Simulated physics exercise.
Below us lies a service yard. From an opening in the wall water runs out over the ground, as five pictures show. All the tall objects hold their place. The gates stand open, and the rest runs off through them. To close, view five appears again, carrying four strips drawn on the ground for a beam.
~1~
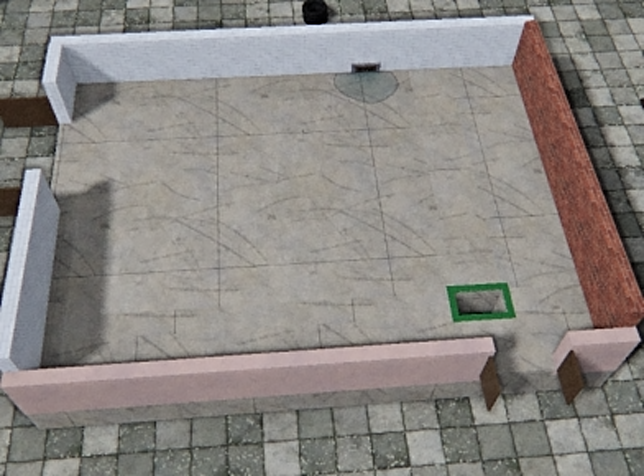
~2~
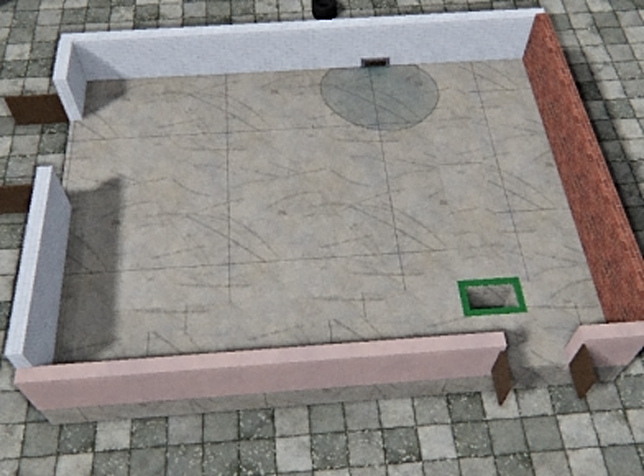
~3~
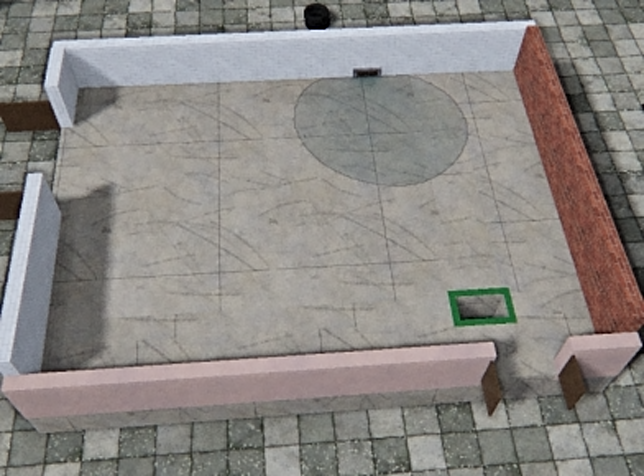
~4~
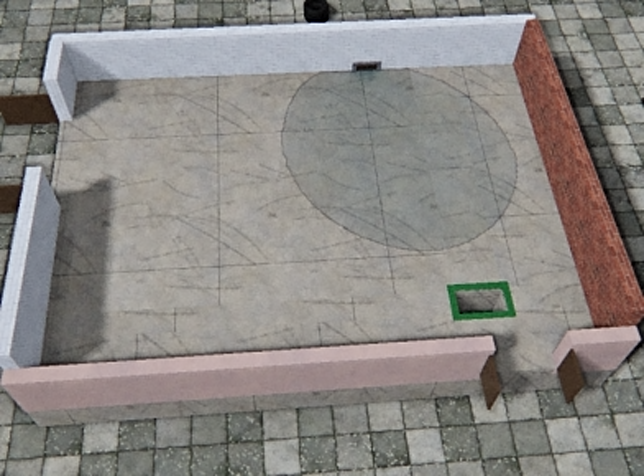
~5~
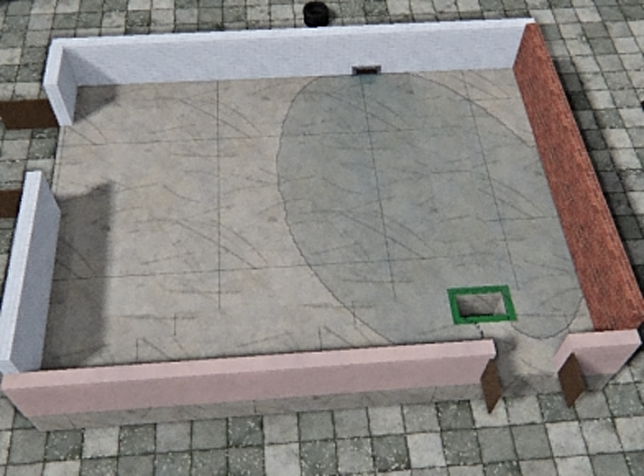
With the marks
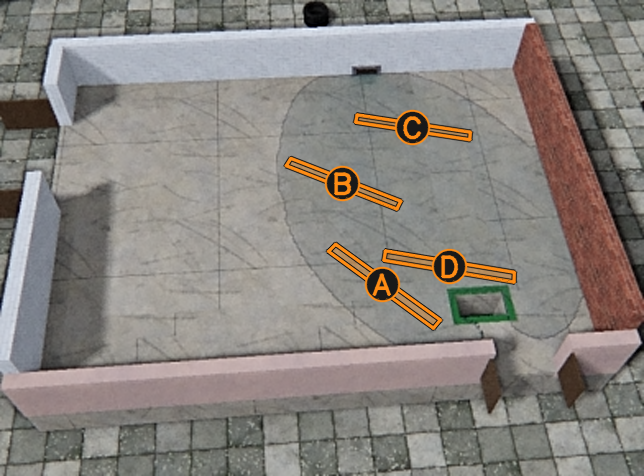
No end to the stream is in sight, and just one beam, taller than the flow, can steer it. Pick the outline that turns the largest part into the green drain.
Go for A.
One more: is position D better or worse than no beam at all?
It is worse.
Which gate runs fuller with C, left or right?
The right one.
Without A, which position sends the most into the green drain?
That would be B.
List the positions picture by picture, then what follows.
The first frame shows outfall at (366, 68); green drain at (481, 302); open gate at (517, 358); open gate at (66, 165); 1 % of the ground under water, visible out to (377, 97); green drain still dry.
In the second frame, 5 % of the ground under water, visible out to (401, 125); green drain still dry.
In the third frame, 12 % of the ground under water, visible out to (434, 174); green drain still dry.
In the fourth frame, 23 % of the ground under water, visible out to (439, 245); green drain still dry.
In the fifth frame, 39 % of the ground under water, visible out to (567, 310); green drain taking water.
In orange, A from (332, 247) to (436, 324); B from (288, 162) to (398, 205); C from (356, 118) to (470, 135); D from (384, 255) to (514, 277).
For position A, about 40 % of the stream goes into the green drain, about 60 % out by the gates.
For position B, about 29 % of the stream goes into the green drain, about 70 % out by the gates.
For position C, about 20 % of the stream goes into the green drain, about 79 % out by the gates.
For position D, about 20 % of the stream goes into the green drain, about 80 % out by the gates.
